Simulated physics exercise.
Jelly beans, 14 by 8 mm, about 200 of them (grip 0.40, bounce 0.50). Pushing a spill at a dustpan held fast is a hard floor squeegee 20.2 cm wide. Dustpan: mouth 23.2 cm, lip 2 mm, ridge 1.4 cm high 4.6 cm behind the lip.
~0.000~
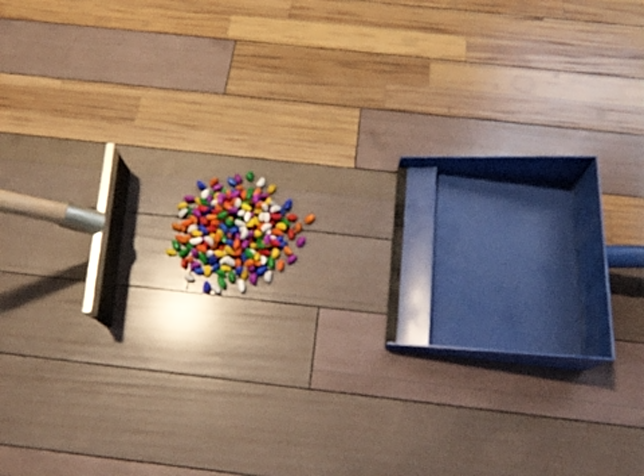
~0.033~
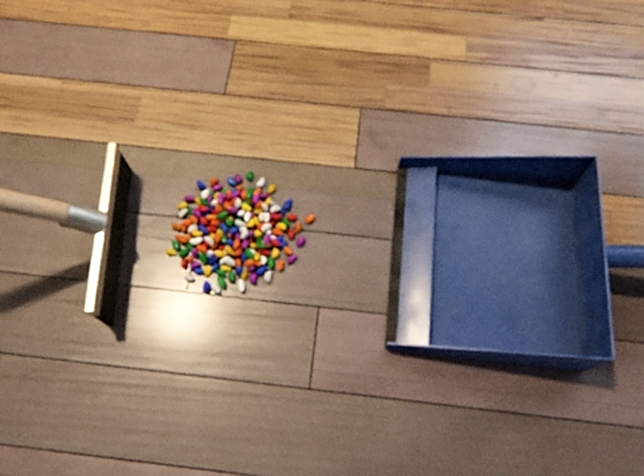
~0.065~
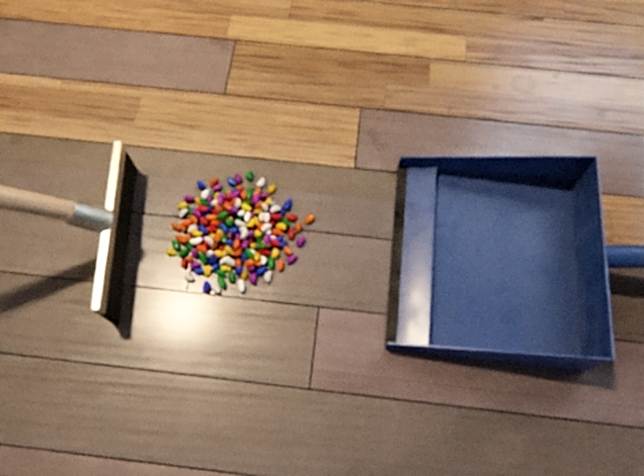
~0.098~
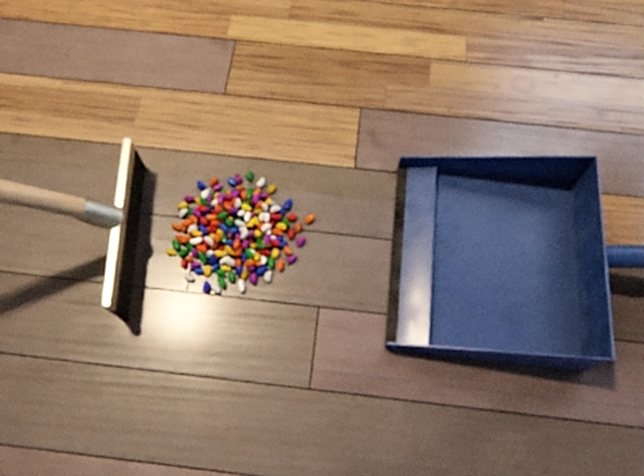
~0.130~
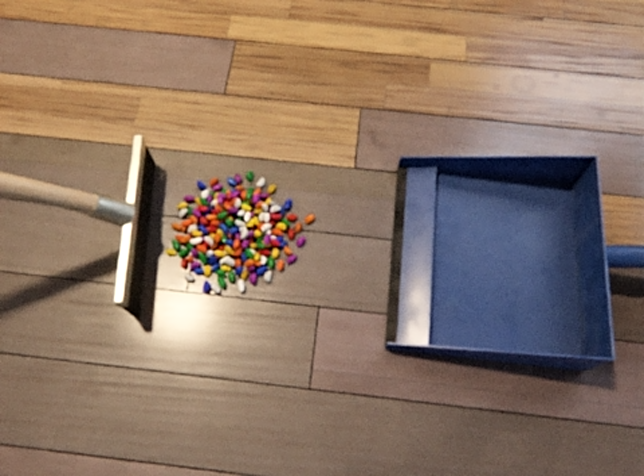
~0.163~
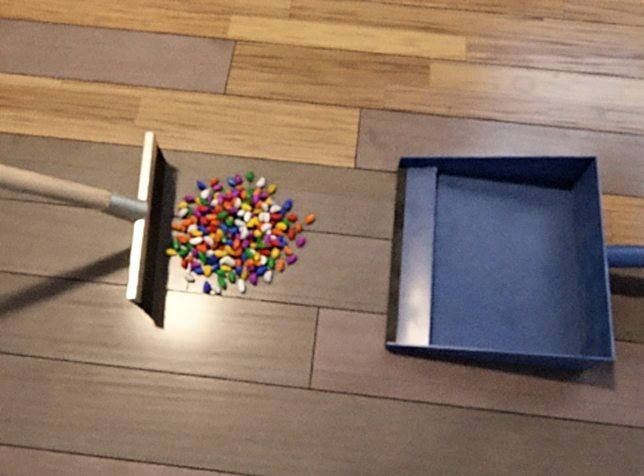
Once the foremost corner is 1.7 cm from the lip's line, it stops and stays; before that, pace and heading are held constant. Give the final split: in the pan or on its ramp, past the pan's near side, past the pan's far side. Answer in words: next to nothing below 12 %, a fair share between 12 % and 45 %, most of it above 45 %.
Pan - a fair share; near side - next to nothing; far side - a fair share.
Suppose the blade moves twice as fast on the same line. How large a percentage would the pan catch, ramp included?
It would come to roughly 30 percent.
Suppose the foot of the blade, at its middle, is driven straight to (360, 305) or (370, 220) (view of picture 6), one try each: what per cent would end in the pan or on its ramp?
Some 20 and 35 per cent.
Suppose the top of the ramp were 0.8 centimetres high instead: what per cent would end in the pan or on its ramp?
I'd put it near 25 per cent, ramp counted.
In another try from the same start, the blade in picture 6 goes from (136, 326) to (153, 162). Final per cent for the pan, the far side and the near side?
Pan 15 % / far 0 % / near 5 %.
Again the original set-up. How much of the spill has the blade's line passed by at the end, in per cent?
Around 20 in a hundred.
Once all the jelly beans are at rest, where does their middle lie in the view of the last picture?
(394, 198).
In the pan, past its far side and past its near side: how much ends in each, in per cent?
Pan 25, near side 5, far side 25.
After 0.50 s, middle of the blade 16 cm from the lip; 0 % over the lip, far side 0 %, near side 0 %.
After 0.72 s, middle of the blade 8 cm from the lip; 0 % over the lip, far side 15 %, near side 0 %.
After 1.06 s, middle of the blade 3 cm from the lip; 25 % over the lip, far side 25 %, near side 0 %.
In the end, at 2.3 s, pan 25 %, near side 5 %, far side 25 %, in front of the lip or behind the blade 45 %.
